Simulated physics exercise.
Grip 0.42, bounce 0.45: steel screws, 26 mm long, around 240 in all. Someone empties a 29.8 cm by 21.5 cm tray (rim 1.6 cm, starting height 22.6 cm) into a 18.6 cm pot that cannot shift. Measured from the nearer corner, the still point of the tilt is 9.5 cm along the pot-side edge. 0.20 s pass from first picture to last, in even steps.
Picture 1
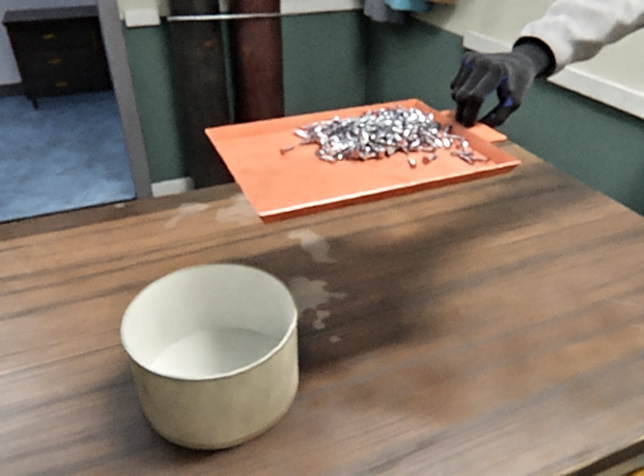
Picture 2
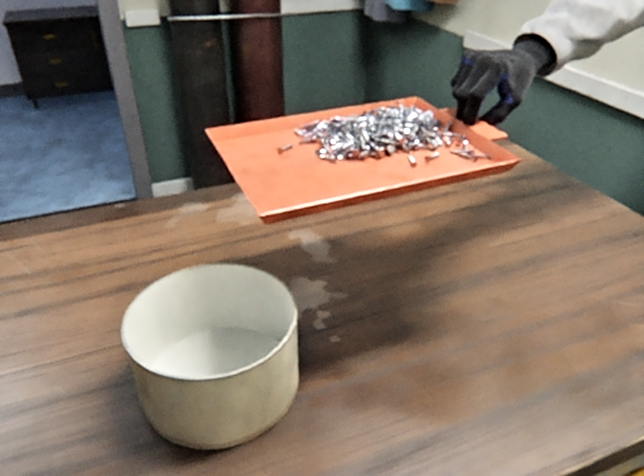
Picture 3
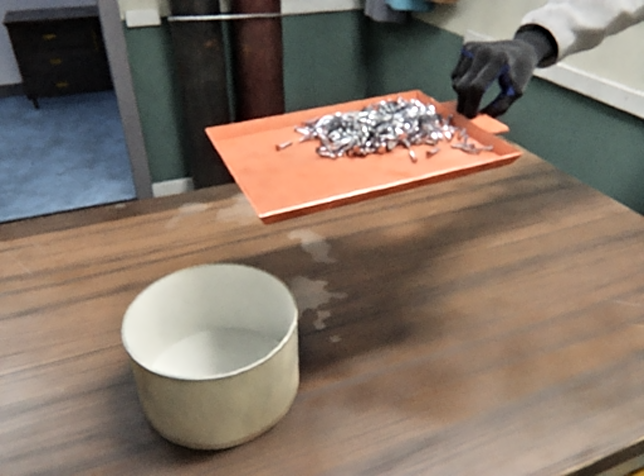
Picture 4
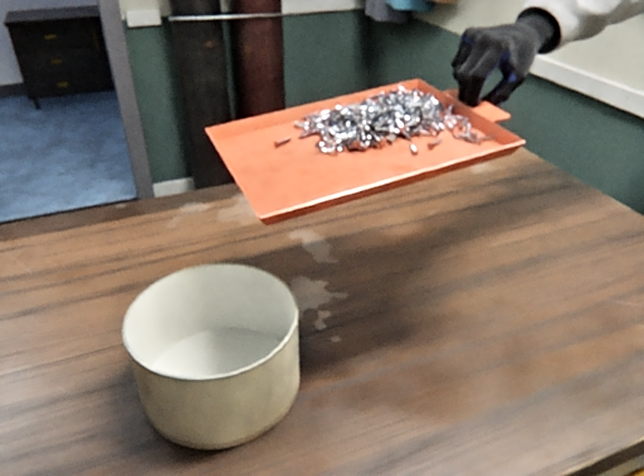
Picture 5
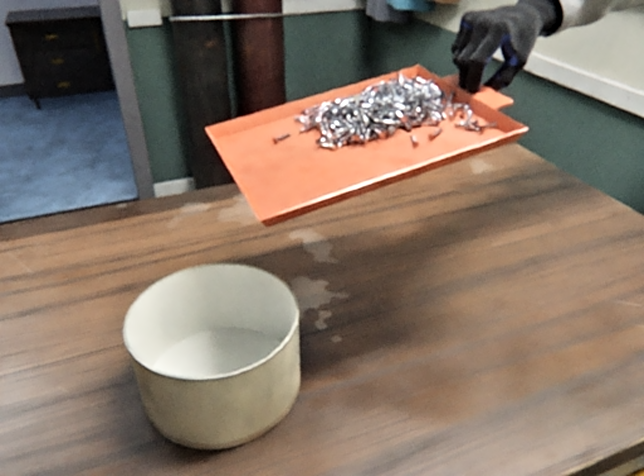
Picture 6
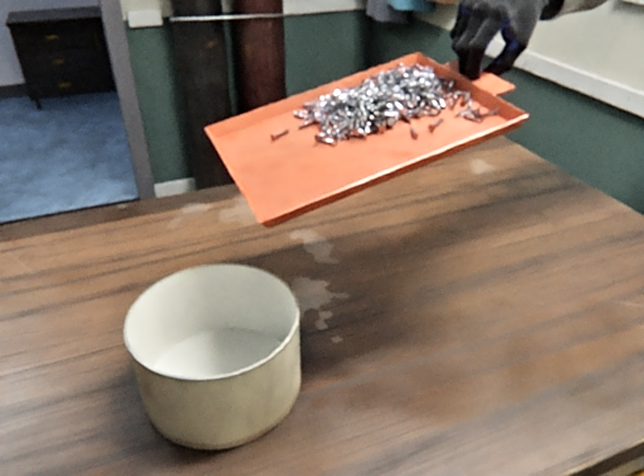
An orange tray of screws slowly tilts as a gloved hand raises its right side.
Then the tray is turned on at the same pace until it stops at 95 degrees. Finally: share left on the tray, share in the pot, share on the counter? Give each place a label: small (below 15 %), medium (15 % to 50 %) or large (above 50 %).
Shares by place: Tray small, pot large, counter medium.
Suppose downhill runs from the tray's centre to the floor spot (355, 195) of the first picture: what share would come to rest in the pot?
About 30 per cent.
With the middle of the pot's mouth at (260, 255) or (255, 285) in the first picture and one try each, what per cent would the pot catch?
Roughly 5 per cent, then 25 per cent.
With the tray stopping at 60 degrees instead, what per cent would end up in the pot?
Roughly 70 %.
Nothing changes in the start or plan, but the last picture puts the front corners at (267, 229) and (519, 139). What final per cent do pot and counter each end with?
Pot 55 % / counter 45 %.
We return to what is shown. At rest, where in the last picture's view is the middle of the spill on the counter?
Somewhere around (115, 346), I'd say.
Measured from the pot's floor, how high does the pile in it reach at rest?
Roughly 3.0 centimetres.
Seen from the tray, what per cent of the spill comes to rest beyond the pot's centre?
Share: Close to 90 %.
Then, 0.47 s after the last picture, tilt 52 degrees; the tray holds 100 %, the pot 0 %.
Then, 0.78 s after the last picture, tilt 78 degrees; the tray holds 5 %, the pot 60 %.
Then, 1.18 s after the last picture, tilt 95 degrees; the tray holds 0 %, the pot 75 %.
In the end, tray 0 %, pot 75 %, counter 30 %.
